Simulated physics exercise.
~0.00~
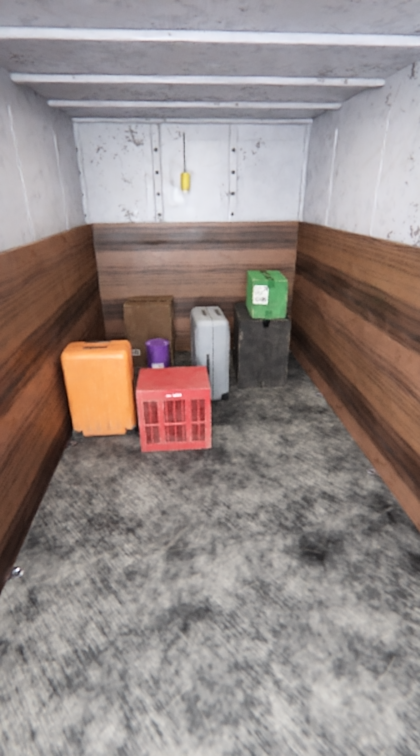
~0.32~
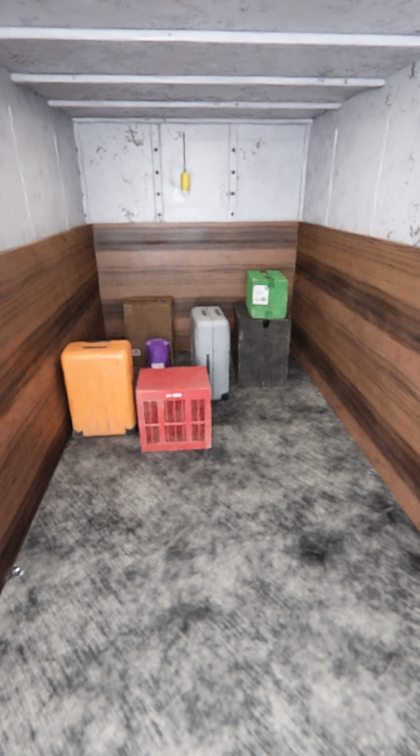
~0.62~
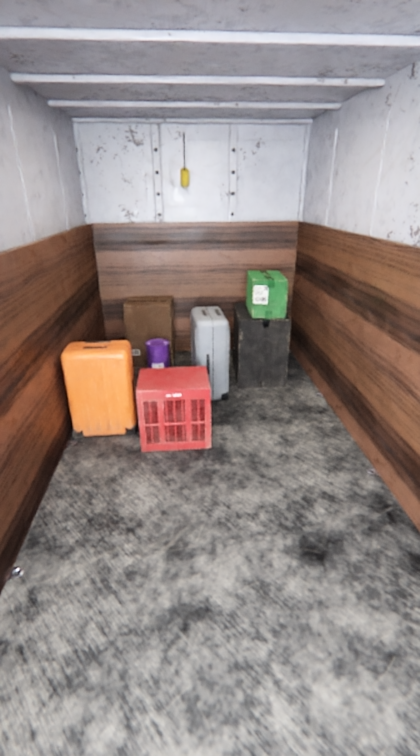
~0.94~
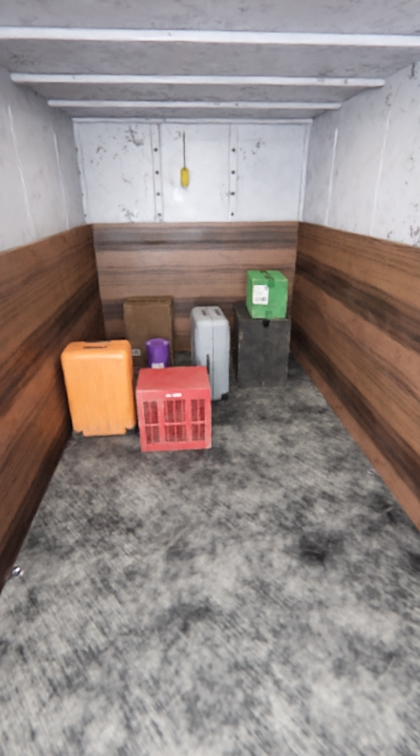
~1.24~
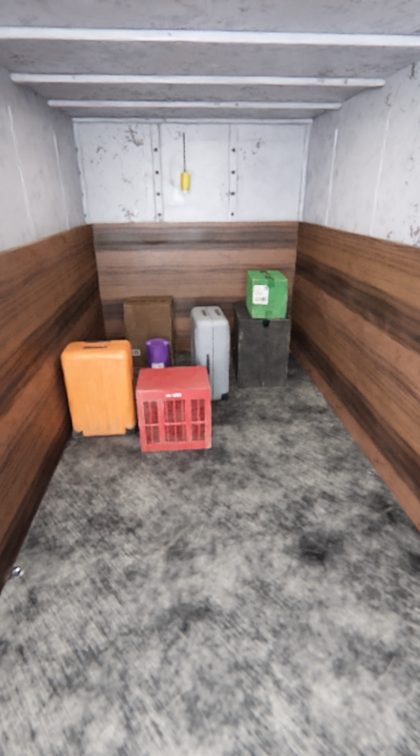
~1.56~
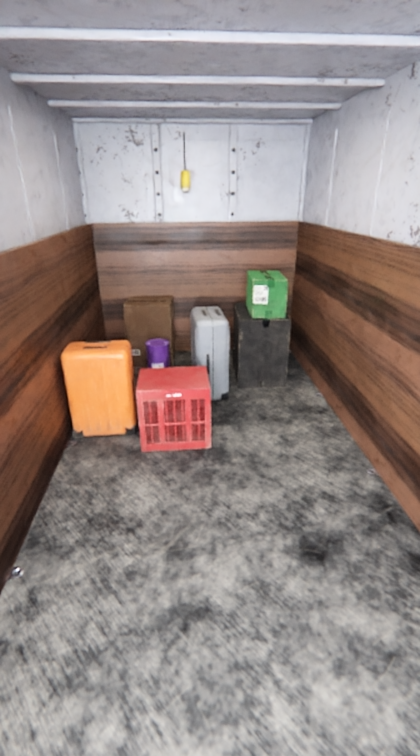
The clip shows a van's load bay with orange and grey cases, a red chest, a purple canister, brown and black boxes, and a green box atop the black one; all stay still while a hanging yellow object sways slightly.
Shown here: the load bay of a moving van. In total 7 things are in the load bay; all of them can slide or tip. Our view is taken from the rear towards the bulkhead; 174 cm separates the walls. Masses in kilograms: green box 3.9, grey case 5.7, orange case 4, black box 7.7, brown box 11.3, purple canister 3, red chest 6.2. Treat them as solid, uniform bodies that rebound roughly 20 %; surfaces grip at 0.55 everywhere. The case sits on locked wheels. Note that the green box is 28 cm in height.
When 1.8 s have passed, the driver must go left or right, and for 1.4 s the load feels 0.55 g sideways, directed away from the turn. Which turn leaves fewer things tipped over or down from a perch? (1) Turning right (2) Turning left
Turning left.
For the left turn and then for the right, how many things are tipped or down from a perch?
Turn left = 1, turn right = 4.
Turning left. By 2.46 s, force 0.55 g right; grey case tilted 19° near (229, 349); green box tilted 14° near (289, 291); purple canister tilted 21°.
By 3.46 s, no push; grey case tilted 15° near (235, 349); green box tilted 14° near (292, 291); purple canister tilted 68°.
By 3.96 s, no push; grey case tilted 6° near (220, 351); green box tilted 5° near (257, 292); purple canister on its side.
When it is over (5.1 s), lying over in the load bay, purple canister; the other 6 within 15 cm of the start. End places, in pixels of the last picture, green box near (266, 294), grey case near (224, 352).
Turning right instead, green box, grey case, black box and purple canister tipped over or down from a perch, 4 of 7 in all.
